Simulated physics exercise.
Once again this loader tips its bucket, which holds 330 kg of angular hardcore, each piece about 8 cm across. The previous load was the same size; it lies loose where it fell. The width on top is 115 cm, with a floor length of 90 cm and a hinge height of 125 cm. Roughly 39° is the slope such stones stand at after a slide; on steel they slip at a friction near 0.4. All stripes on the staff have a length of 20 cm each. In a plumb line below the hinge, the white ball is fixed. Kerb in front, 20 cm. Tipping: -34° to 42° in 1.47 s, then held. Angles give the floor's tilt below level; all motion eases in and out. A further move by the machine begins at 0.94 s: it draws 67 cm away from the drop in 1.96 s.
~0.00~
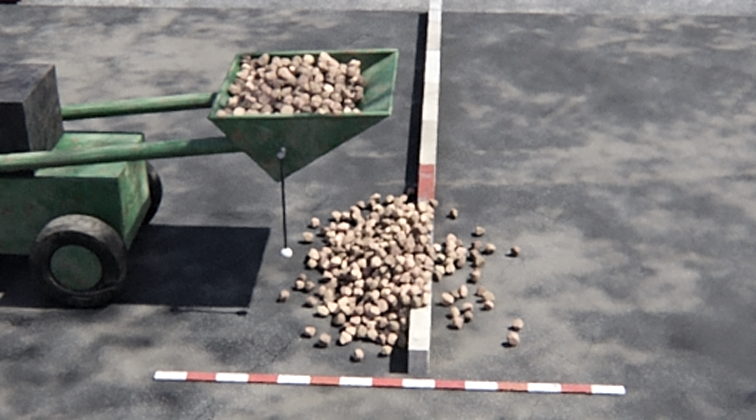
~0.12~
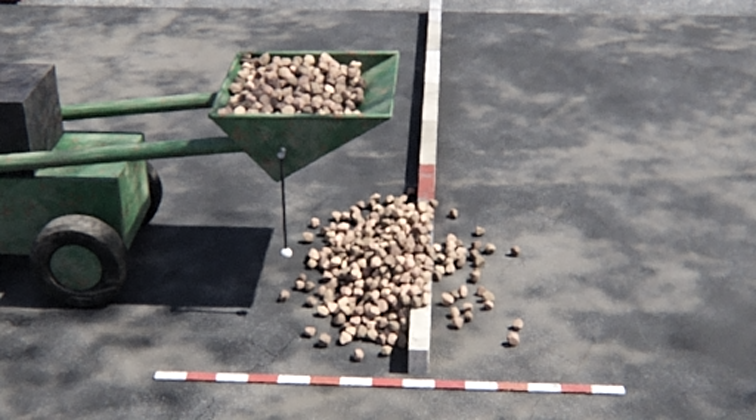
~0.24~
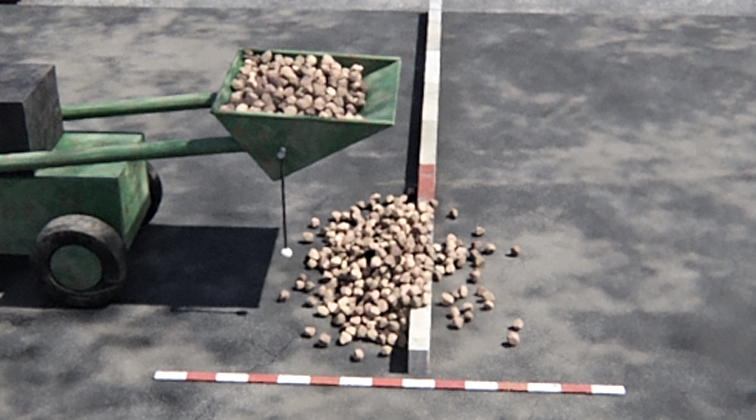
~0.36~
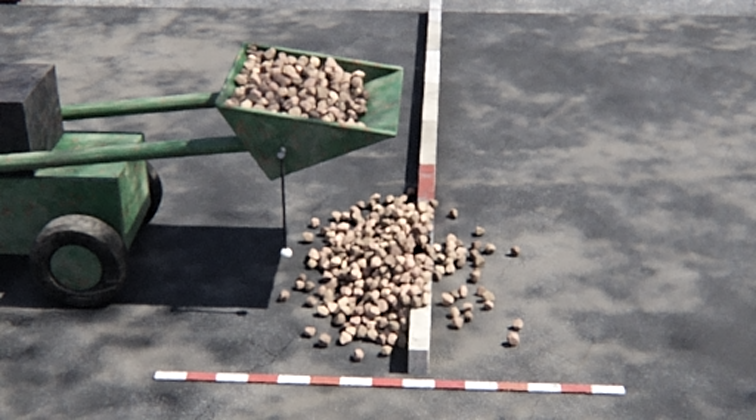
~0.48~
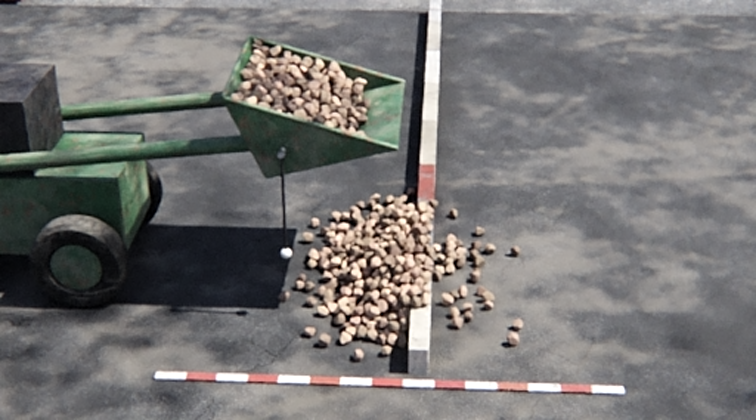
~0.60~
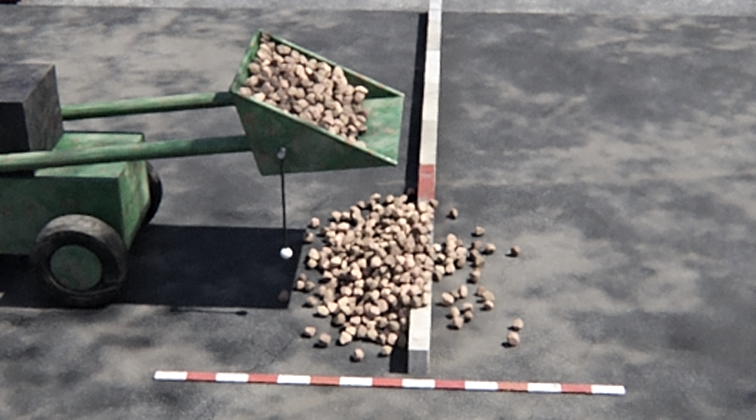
A green loader's bucket full of stones slowly tilts forward beside a loose pile on the ground.
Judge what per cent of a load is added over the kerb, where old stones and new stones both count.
The amount added is about 5 per cent of a load.
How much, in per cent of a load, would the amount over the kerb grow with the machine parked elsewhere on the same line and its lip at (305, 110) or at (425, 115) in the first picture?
Some 0 percent, and then 40 percent.
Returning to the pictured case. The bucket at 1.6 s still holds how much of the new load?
It holds some 40 per cent.
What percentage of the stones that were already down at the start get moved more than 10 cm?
5 %.
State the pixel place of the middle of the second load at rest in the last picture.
Centre at roughly (354, 255).
After 1.1 s the floor is at 30°; in per cent of one load, 100 in the bucket, 93 on this side of the kerb, 7 over the kerb; the foremost stones are at (497, 284).
After 1.6 s the floor is at 42°; in per cent of one load, 42 in the bucket, 152 on this side of the kerb, 7 over the kerb; the foremost stones are at (497, 284).
After 3.3 s the floor is at 42°; in per cent of one load, 0 in the bucket, 188 on this side of the kerb, 12 over the kerb; the foremost stones are at (500, 278).
After 6.0 s the floor is at 42°; in per cent of one load, 0 in the bucket, 188 on this side of the kerb, 12 over the kerb; the foremost stones are at (500, 278). Net gain over the kerb, 5.
